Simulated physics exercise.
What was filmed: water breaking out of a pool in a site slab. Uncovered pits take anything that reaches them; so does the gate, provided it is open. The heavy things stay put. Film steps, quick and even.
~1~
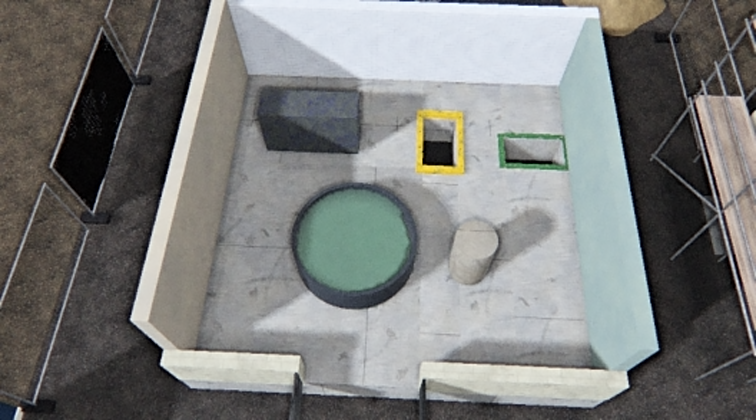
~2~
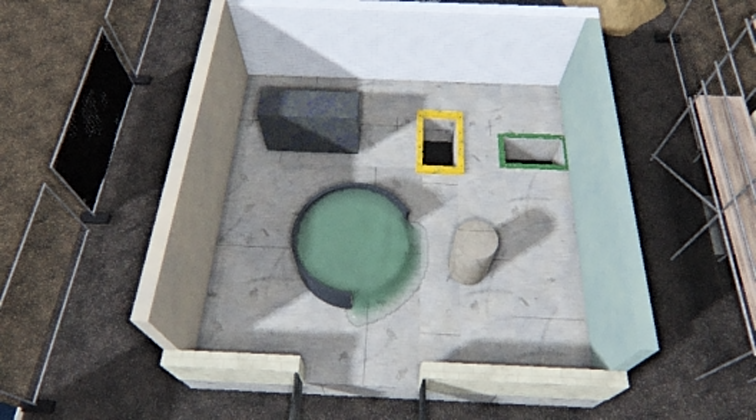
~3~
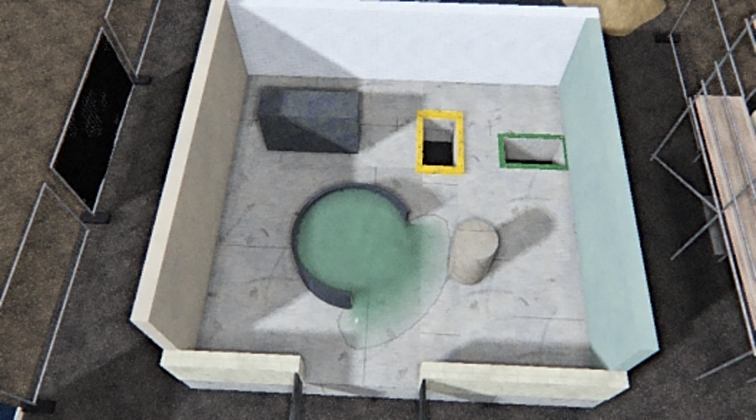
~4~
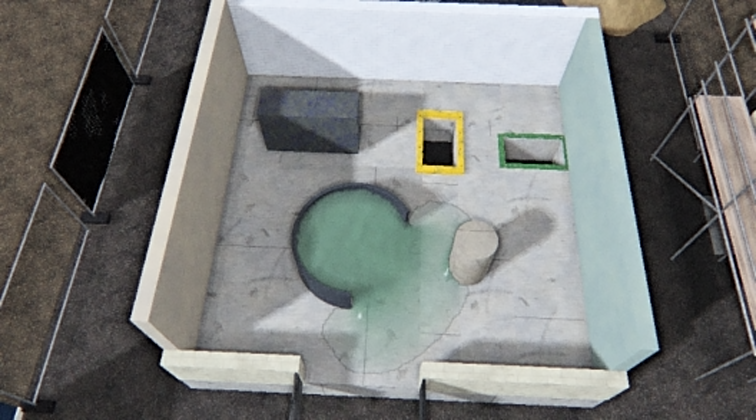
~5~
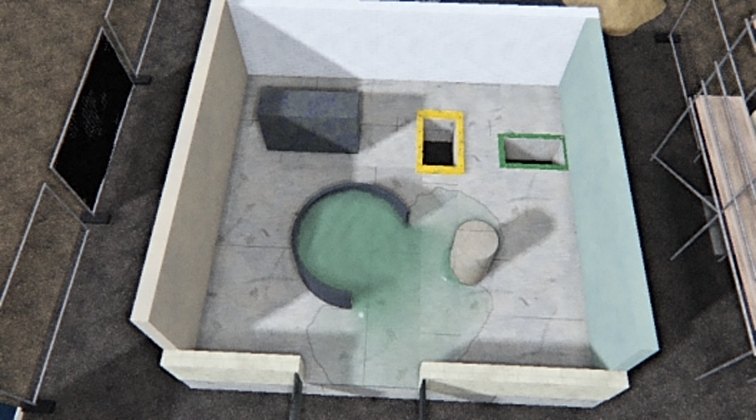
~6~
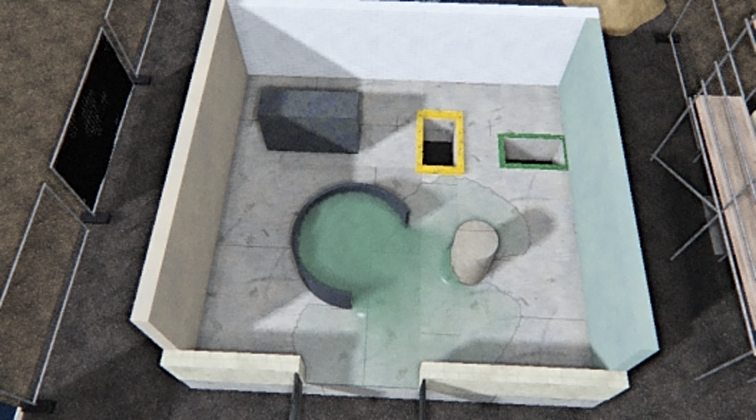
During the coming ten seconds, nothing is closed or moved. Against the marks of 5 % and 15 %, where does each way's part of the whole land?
The gate lands above 15 %; the yellow pit lands below 5 %; the green pit lands above 15 %.
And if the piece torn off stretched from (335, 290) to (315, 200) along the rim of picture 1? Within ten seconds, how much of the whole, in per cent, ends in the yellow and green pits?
For yellow it's about 0 per cent, and for green about 4 per cent.
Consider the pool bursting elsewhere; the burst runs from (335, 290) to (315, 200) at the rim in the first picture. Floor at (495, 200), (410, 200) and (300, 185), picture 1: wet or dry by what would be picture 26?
Unsoaked, then unsoaked, then soaked.
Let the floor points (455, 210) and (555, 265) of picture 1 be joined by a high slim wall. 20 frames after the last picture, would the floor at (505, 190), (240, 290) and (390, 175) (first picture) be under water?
Point by point: First swamped, next spared, last swamped.
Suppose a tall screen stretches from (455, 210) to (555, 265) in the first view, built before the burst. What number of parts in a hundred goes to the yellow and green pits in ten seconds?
Shares in percent - yellow: 0; green: 14.
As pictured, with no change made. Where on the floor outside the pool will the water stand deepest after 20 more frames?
Roughly (560, 379).
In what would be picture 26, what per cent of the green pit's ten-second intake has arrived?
Roughly 25 per cent.
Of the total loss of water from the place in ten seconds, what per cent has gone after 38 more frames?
It comes to around 70 per cent.
A moment on, water covers 30 % of the floor; the gate 6 %, the yellow pit 0 %, the green pit 0 %.
Next, water covers 35 % of the floor; the gate 10 %, the yellow pit 0 %, the green pit 2 %.
Then, water covers 40 % of the floor; the gate 14 %, the yellow pit 0 %, the green pit 8 %.
Later, water covers 50 % of the floor; the gate 19 %, the yellow pit 0 %, the green pit 21 %.
In the end, water covers 65 % of the floor; the gate 24 %, the yellow pit 0 %, the green pit 32 %.
